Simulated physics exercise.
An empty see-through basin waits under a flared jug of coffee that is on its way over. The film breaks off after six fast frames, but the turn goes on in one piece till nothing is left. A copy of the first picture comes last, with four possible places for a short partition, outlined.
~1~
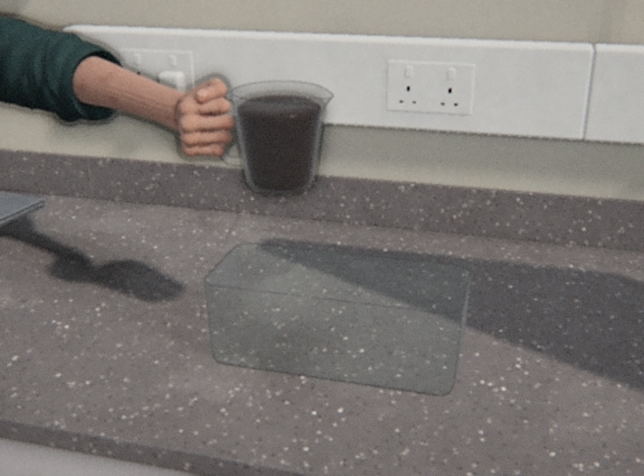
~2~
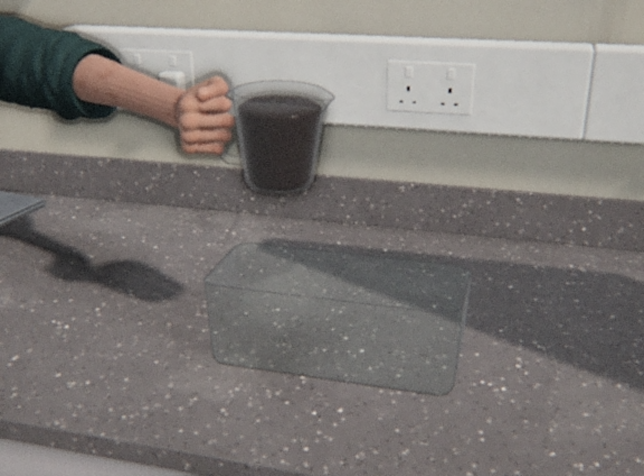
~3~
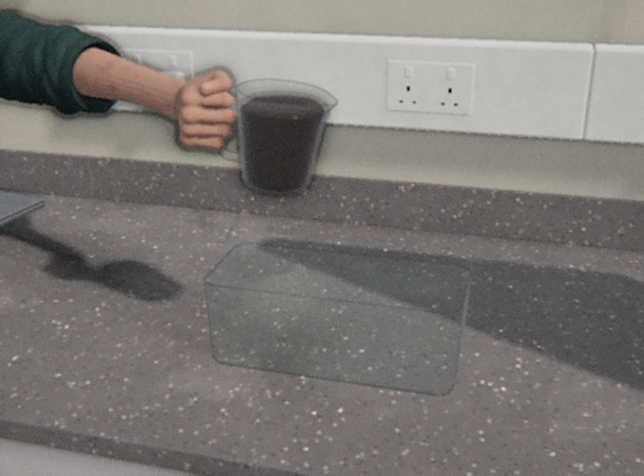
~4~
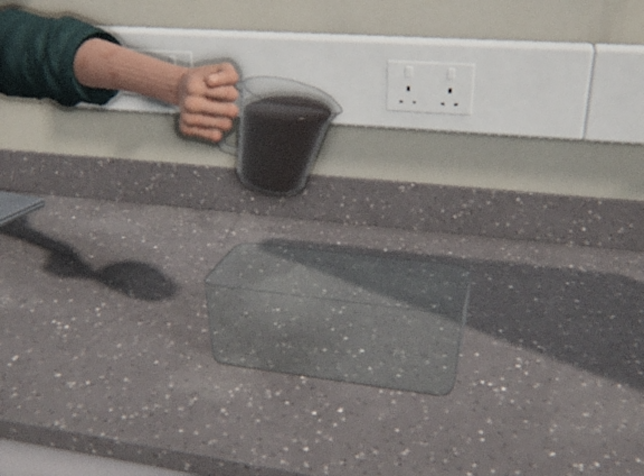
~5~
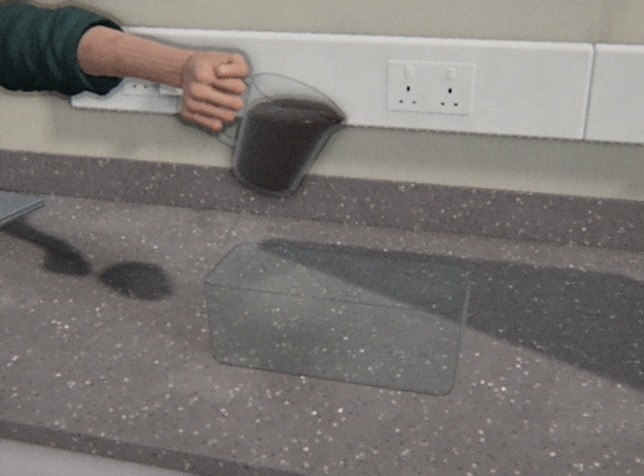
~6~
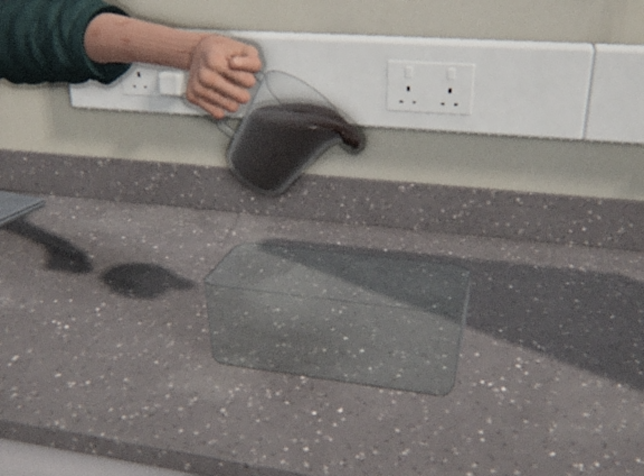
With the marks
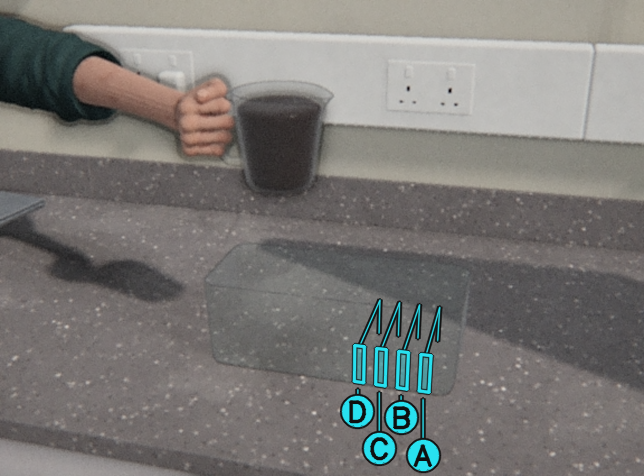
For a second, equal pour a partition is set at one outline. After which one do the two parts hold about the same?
Go for C.
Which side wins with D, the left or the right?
The right one.
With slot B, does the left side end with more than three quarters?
Yes.
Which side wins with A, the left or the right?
More ends on the left.
On the marked copy, A at (423, 399); B at (401, 395); C at (379, 392); D at (357, 389).
If A is chosen, about 94 % ends left of the wall and 4 % right of it; 3 % is lost outside.
If B is chosen, about 84 % ends left of the wall and 12 % right of it; 4 % is lost outside.
If C is chosen, about 47 % ends left of the wall and 52 % right of it.
If D is chosen, about 11 % ends left of the wall and 87 % right of it.
